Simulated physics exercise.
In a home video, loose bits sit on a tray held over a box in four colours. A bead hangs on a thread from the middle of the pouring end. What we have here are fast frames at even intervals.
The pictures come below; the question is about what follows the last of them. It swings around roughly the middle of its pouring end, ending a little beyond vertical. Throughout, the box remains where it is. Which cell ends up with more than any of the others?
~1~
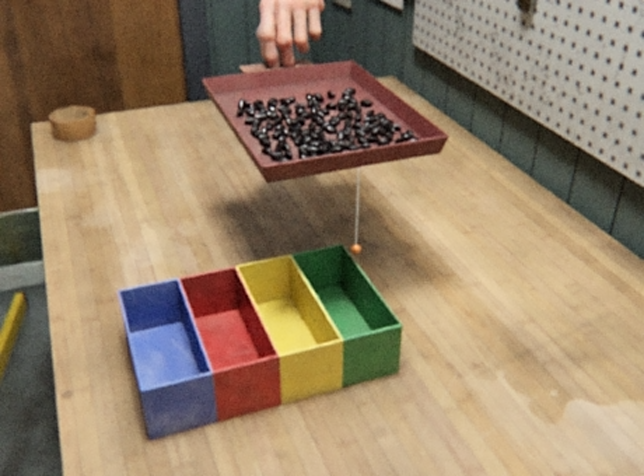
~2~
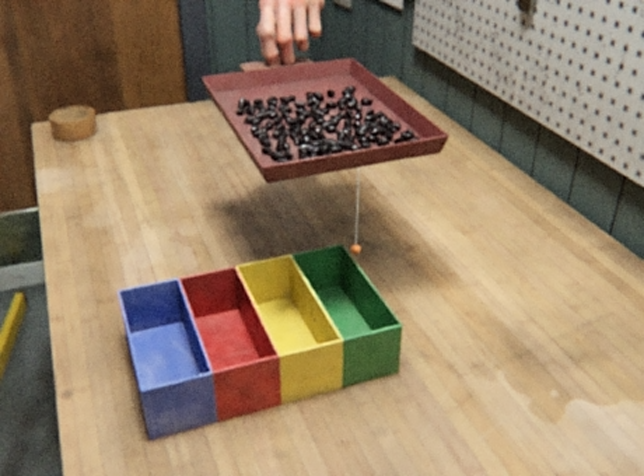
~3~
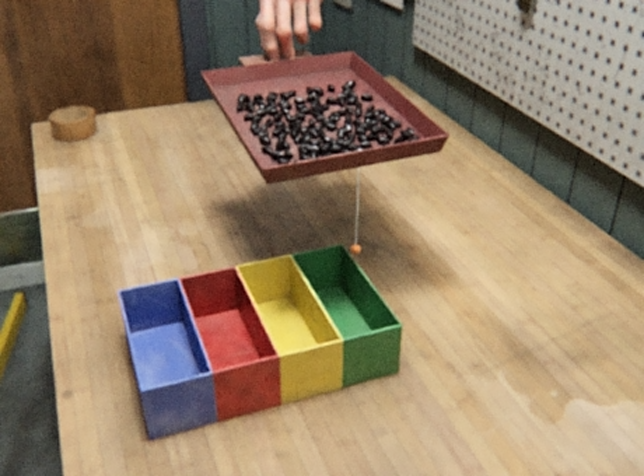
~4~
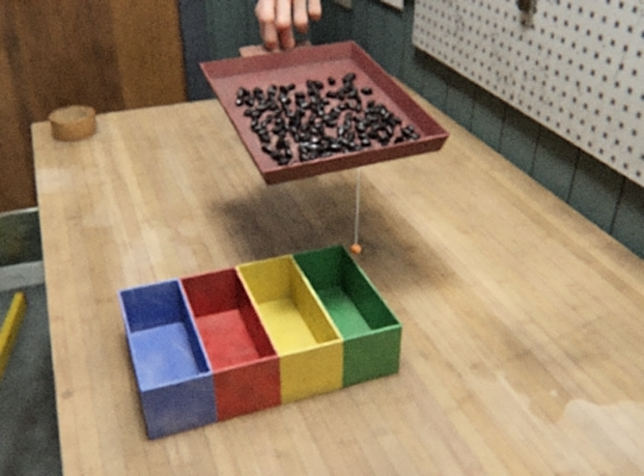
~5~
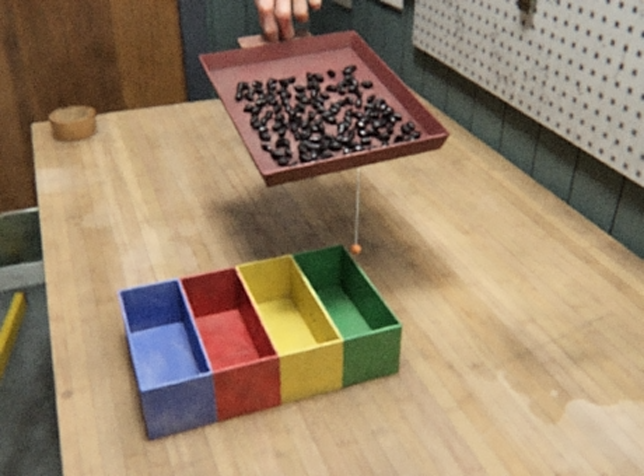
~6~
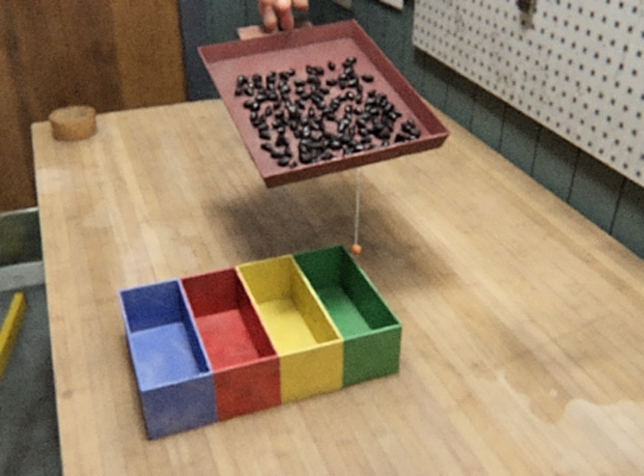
The yellow cell.
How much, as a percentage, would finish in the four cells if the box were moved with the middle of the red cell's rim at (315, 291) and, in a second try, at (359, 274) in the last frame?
Try 1: Some 100 %; try 2: Some 70 %.
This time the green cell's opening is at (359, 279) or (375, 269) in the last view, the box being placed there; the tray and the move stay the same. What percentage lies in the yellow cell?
Respectively 50 % and 40 %.
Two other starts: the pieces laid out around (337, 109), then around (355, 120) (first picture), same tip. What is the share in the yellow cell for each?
Close to 50 in a hundred, then close to 50 in a hundred.
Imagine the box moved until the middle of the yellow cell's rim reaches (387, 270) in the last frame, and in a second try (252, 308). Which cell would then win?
It would be the blue cell the first time and the green one the second time.
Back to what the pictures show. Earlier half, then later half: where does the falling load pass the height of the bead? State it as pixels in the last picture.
I'd put it at roughly (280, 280), and after that at roughly (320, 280).
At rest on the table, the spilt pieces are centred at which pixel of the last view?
I'd say near (418, 349), give or take.
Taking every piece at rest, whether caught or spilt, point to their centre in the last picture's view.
Roughly at pixel (301, 342).
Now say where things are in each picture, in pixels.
In the first picture, corners of the pouring end near (267, 163) and (442, 134), level; middle of the load near (319, 131), black beans; bead on its thread near (356, 249); blue cell near (180, 401); red cell near (248, 384); yellow cell near (312, 367); green cell near (372, 352).
In the second picture, corners of the pouring end near (267, 164) and (442, 134), level; middle of the load near (319, 131).
In the third picture, corners of the pouring end near (267, 165) and (442, 134), tipped barely, lowest at the left corner; middle of the load near (319, 128).
In the fourth picture, corners of the pouring end near (267, 167) and (442, 133), tipped a little, lowest at the left corner; middle of the load near (319, 125).
In the fifth picture, corners of the pouring end near (267, 169) and (443, 132), tipped a little, lowest at the left corner; middle of the load near (319, 122).
In the sixth picture, corners of the pouring end near (267, 172) and (443, 131), tipped a little, lowest at the left corner; middle of the load near (319, 119); blue cell near (180, 401); red cell near (248, 384); yellow cell near (312, 367); green cell near (372, 352).
Shortly afterwards, tray tipped steeply; the whole lot on the tray.
Next, tray tipped right over; near two thirds on the tray; a little in the yellow cell; only a few in the green cell; only a few in the red cell; near a quarter falling or outside the box.
Some moments later, tray tipped past a quarter turn; near two thirds in the yellow cell; near a quarter in the green cell; only a few in the red cell; a little falling or outside the box.
In the end, tray tipped past a quarter turn; near two thirds in the yellow cell; near a quarter in the green cell; only a few in the red cell; none at all in the blue cell; a little outside the box.
